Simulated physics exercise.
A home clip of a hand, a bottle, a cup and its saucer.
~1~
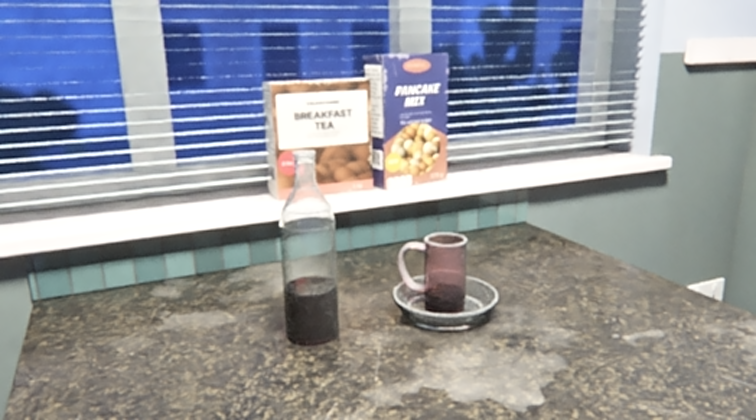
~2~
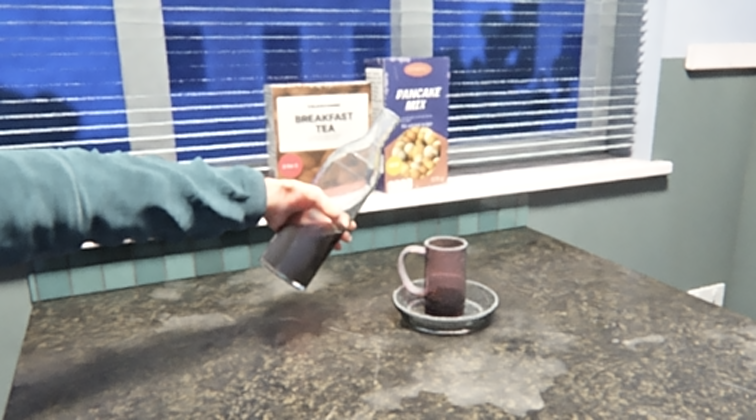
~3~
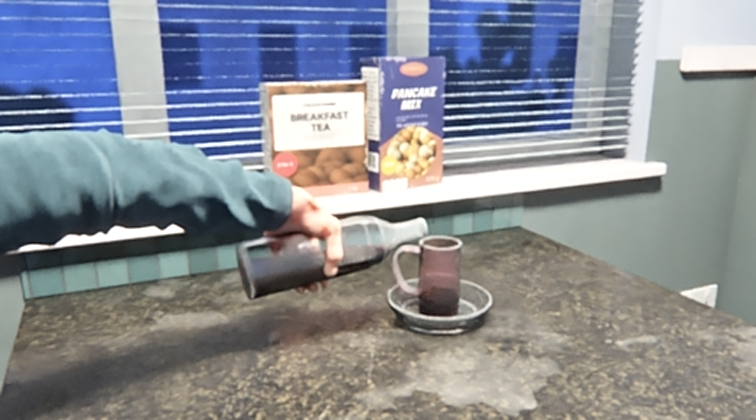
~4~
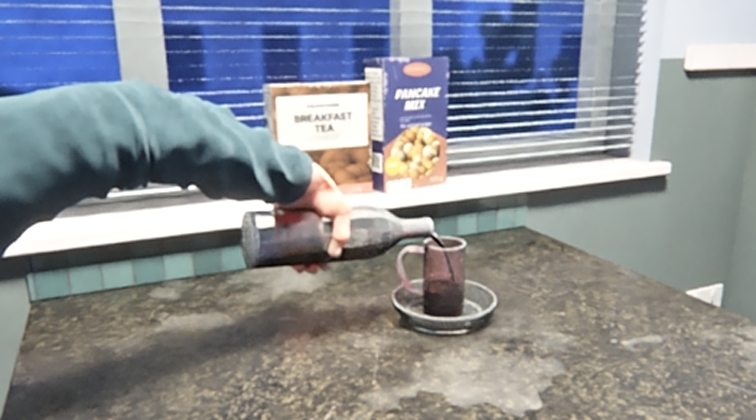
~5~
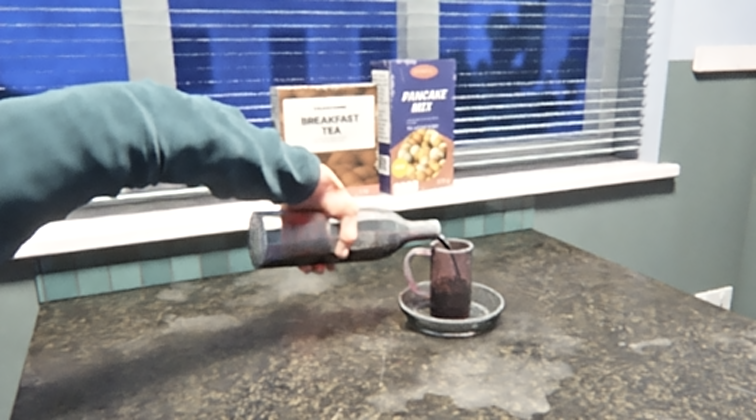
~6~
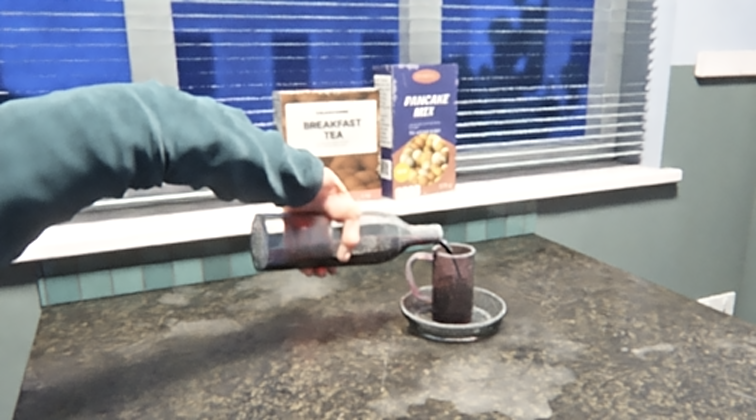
At the start, a glass bottle of dark liquid stands left of a purple-tinted mug in a glass saucer on a speckled countertop. A hand in a teal sleeve lifts the bottle and tilts it toward the mug. Dark liquid streams from its mouth, and the level in the mug rises.
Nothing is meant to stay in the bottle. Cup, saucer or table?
It runs over into the saucer only.
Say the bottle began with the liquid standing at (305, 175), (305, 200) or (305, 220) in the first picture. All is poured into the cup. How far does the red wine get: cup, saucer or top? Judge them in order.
One after the other: Past the saucer, floods the top, over both.
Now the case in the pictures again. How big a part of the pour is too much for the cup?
About 25 per cent.
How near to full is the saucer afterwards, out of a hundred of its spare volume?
Some 20 per cent.
A moment on, the cup is nearly full; the saucer is dry.
Further on, the cup is full to the brim; the saucer is wet, with room to spare.
When it is over, the cup is full to the brim; the saucer is wet, with room to spare.
